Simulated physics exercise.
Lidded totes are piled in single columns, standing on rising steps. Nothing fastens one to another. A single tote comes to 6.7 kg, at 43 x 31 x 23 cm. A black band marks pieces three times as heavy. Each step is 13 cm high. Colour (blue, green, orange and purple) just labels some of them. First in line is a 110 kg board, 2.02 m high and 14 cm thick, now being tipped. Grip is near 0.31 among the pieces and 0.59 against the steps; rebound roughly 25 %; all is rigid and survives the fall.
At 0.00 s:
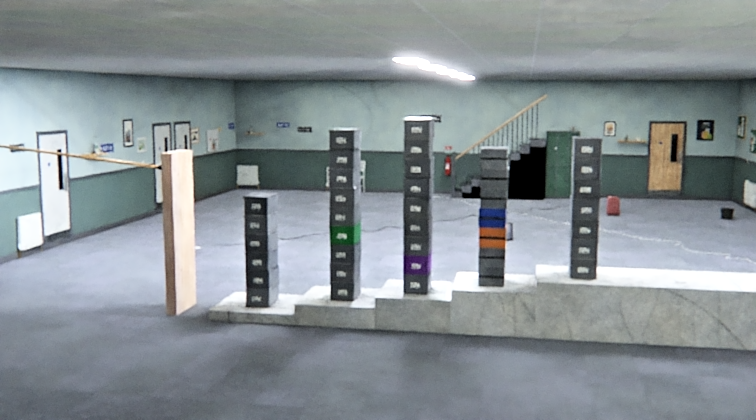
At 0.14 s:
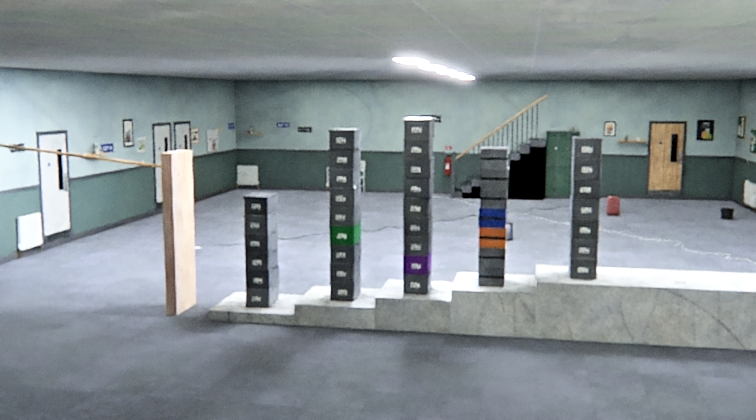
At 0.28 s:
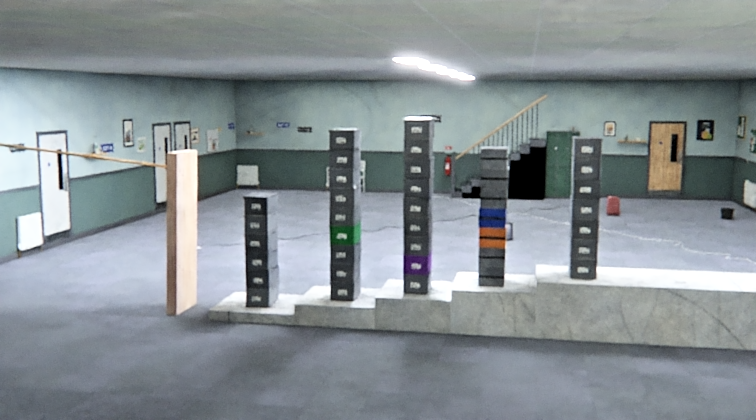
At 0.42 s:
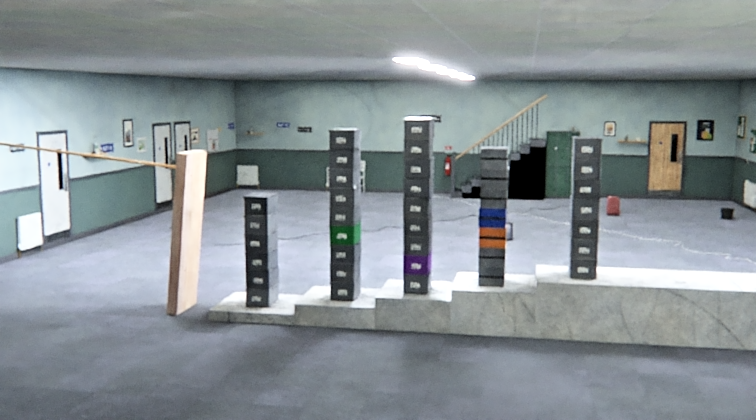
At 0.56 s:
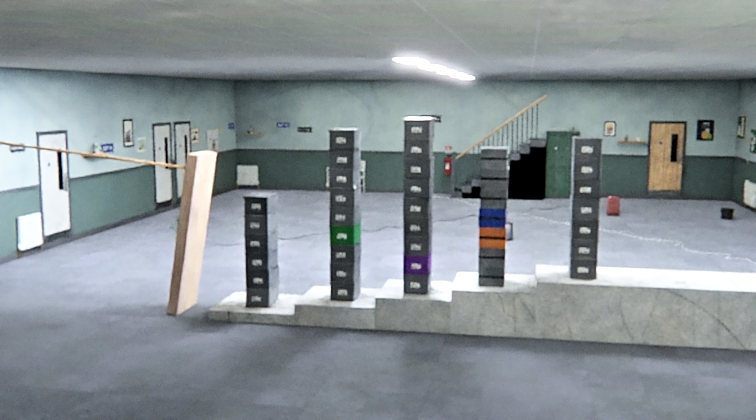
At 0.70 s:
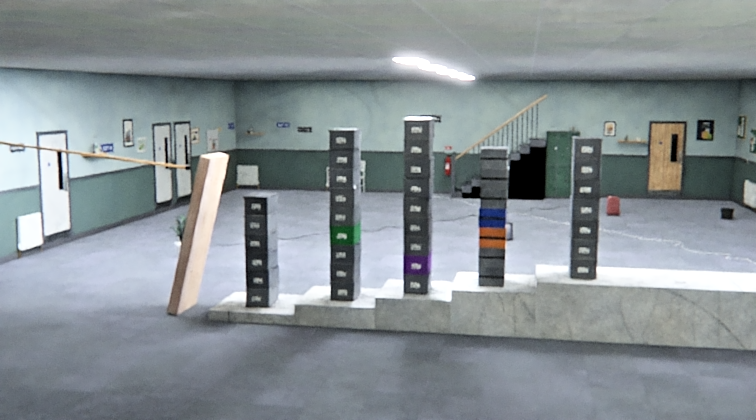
A tall wooden board was slowly pushed by a long pole from the left and tilted rightward toward five columns of stacked dark boxes on rising steps, while the stacks themselves stayed still.
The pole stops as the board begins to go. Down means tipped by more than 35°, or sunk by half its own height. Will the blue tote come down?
It stays up.
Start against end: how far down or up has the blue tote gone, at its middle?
About 0 cm lower.
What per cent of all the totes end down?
Roughly 35 per cent of them.
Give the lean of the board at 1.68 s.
About 65°.
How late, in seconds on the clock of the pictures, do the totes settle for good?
At about 4.5 s.
After 1.26 s, board 46° from upright; 1 of the 38 totes down; blue tote unmoved.
After 1.68 s, board 64° from upright; 4 of the 38 totes down; blue tote unmoved; green tote 6° from how it stood.
After 2.32 s, board 68° from upright; 13 of the 38 totes down; blue tote unmoved; purple tote 6 cm from its place.
After 3.48 s, board 69° from upright; 13 of the 38 totes down; blue tote unmoved; purple tote 6 cm from its place.
In the end (4.9 s), board 69° from upright; 13 of the 38 totes down; blue tote unmoved; purple tote 6 cm from its place; green tote 25 cm lower. From the last view, middles, blue tote near (493, 216), purple tote near (423, 262).
